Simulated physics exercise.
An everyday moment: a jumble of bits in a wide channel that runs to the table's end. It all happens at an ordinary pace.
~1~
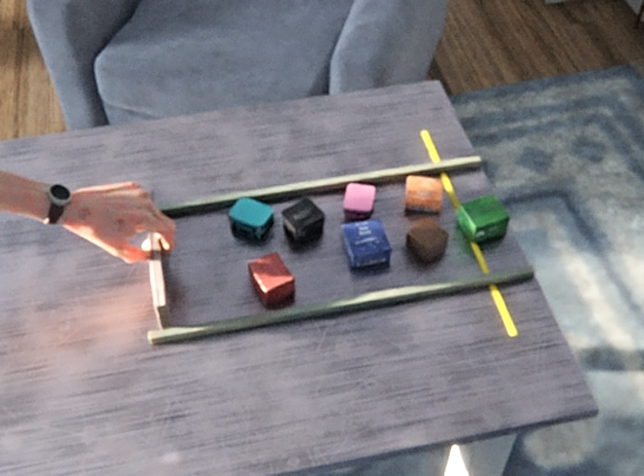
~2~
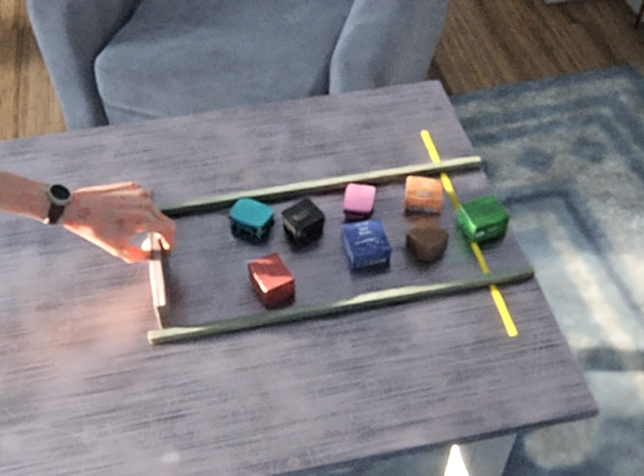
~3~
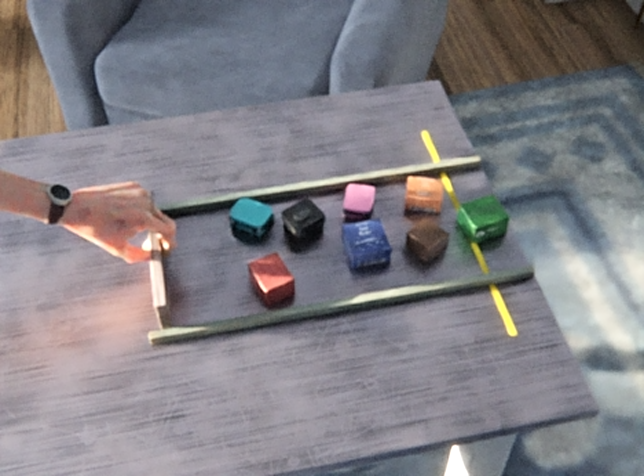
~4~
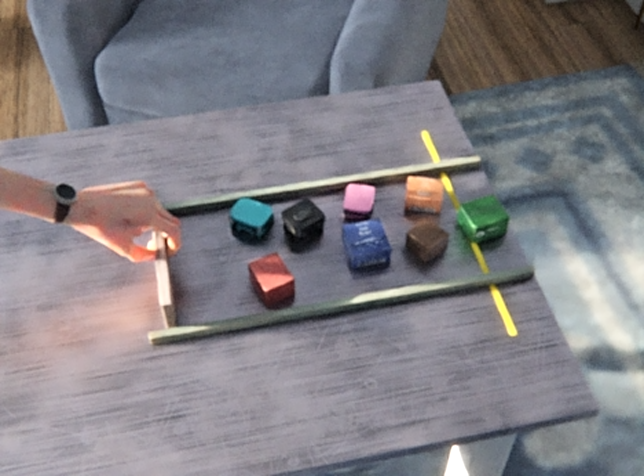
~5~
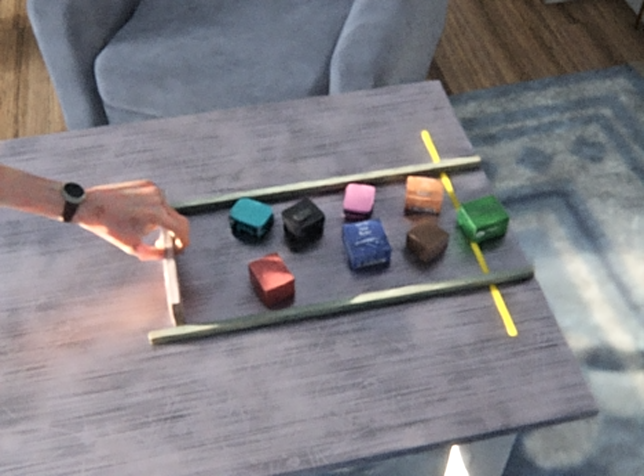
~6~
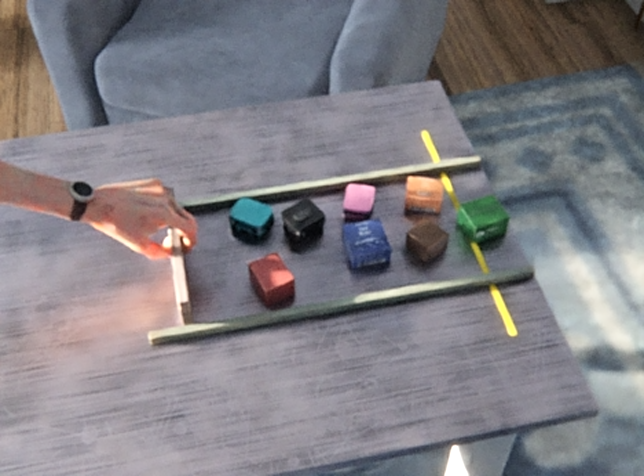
The clip shows a hand holding a small board upright between two rails on a table, near several coloured blocks and a yellow strip. The board stays nearly still, then slides slightly right, while the blocks remain in place.
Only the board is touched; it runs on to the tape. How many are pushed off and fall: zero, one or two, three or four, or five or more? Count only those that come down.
The number that fall off is three or four.
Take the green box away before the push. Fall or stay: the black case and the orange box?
The black case stays on, the orange box goes over.
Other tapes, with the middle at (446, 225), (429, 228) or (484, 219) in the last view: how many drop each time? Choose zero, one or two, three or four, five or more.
The falls would be three or four; one to two; more than four.
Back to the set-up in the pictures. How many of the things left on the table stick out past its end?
1 of them.
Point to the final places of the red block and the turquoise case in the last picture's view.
About (495, 244), and the other about (464, 185).
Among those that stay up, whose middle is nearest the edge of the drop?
The pink case ends nearest.
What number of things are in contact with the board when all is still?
In contact: 3.
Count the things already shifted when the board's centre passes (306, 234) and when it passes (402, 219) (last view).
4 and 8.
Soon after, none off yet; green box at rest near (483, 219); orange box at rest near (424, 195); brown block at rest near (427, 240).
In the end, the number that fall off is three or four; gone, blue box, brown block, orange box and green box.
